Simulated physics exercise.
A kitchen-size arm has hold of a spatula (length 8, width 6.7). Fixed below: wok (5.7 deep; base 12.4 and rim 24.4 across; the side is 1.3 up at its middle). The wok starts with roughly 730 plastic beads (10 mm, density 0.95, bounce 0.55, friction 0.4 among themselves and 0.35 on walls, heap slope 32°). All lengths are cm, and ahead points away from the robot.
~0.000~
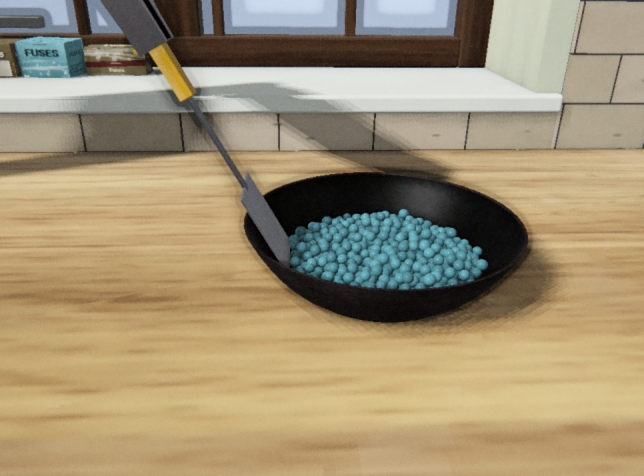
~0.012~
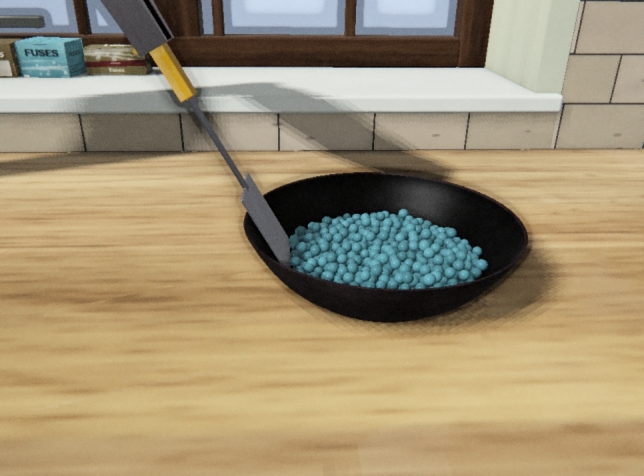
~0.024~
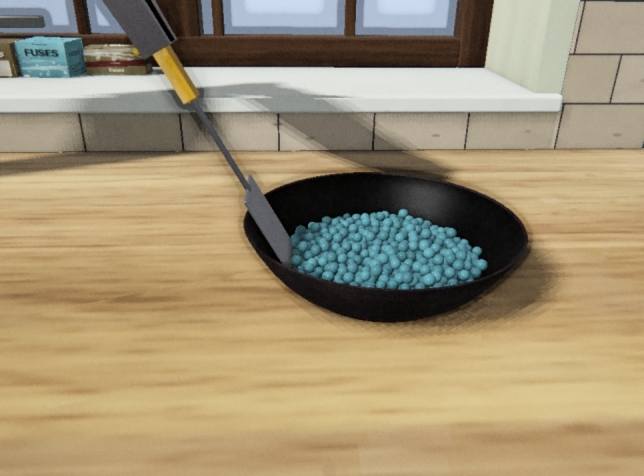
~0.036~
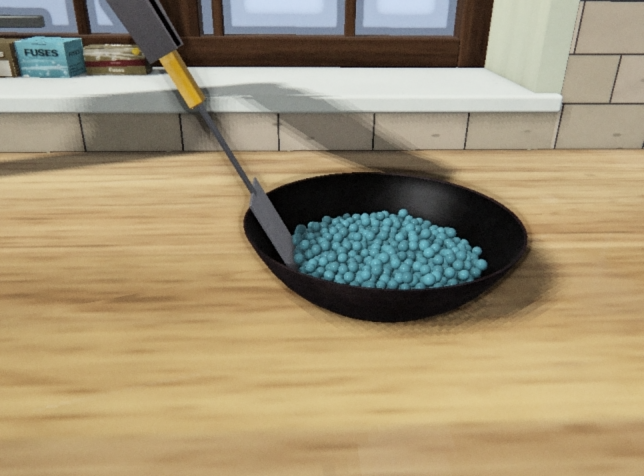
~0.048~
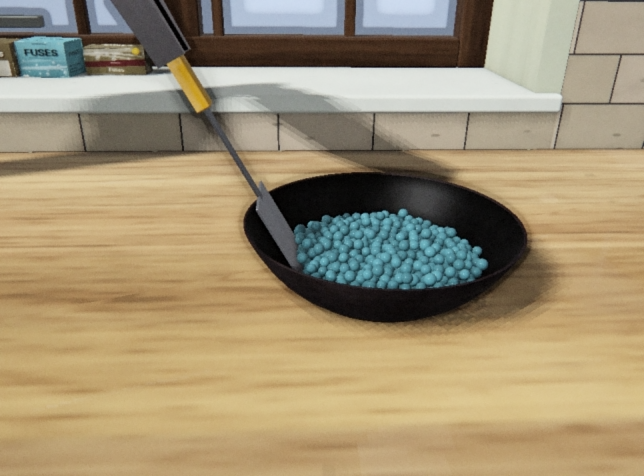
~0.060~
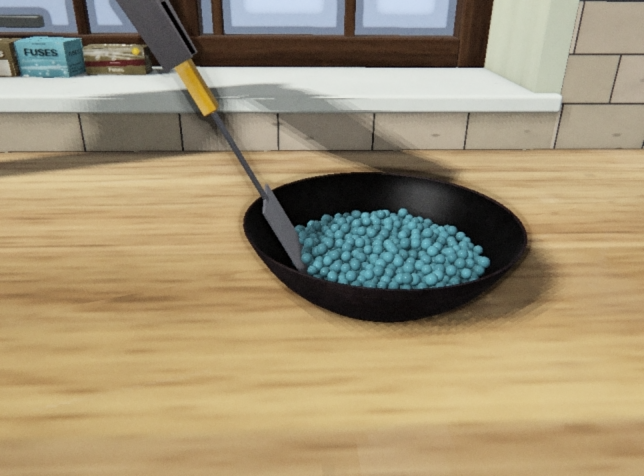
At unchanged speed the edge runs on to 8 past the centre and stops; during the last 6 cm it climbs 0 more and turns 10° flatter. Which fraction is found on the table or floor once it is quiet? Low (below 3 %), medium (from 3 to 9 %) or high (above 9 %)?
On the table or floor the share is medium, from 3 to 9 %.
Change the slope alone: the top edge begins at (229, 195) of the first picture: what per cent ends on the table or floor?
Some 0 per cent.
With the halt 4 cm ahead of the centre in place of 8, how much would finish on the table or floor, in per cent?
In that case some 0 per cent.
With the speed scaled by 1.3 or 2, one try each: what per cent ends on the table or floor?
Some 5 and 15 per cent.
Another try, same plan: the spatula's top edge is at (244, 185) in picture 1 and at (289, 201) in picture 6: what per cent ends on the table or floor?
About 20 per cent.
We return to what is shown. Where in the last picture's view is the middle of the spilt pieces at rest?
At about (544, 263).
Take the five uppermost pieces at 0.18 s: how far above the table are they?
Some 4 cm.
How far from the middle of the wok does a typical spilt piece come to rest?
Some 18 cm.
By 0.18 s, sloping 62°, highest piece 4 above the table; 733 in the wok.
By 0.31 s, sloping 58°, highest piece 6 above the table; 733 in the wok.
By 0.57 s, sloping 52°, highest piece 7 above the table; 699 in the wok, 32 on the table or floor, 2 on the blade or in flight.
By 1.62 s, sloping 52°, highest piece 7 above the table; 699 in the wok, 34 on the table or floor.
Final count, 699 in the wok, 34 on the table or floor. That is 5 % on the table or floor.
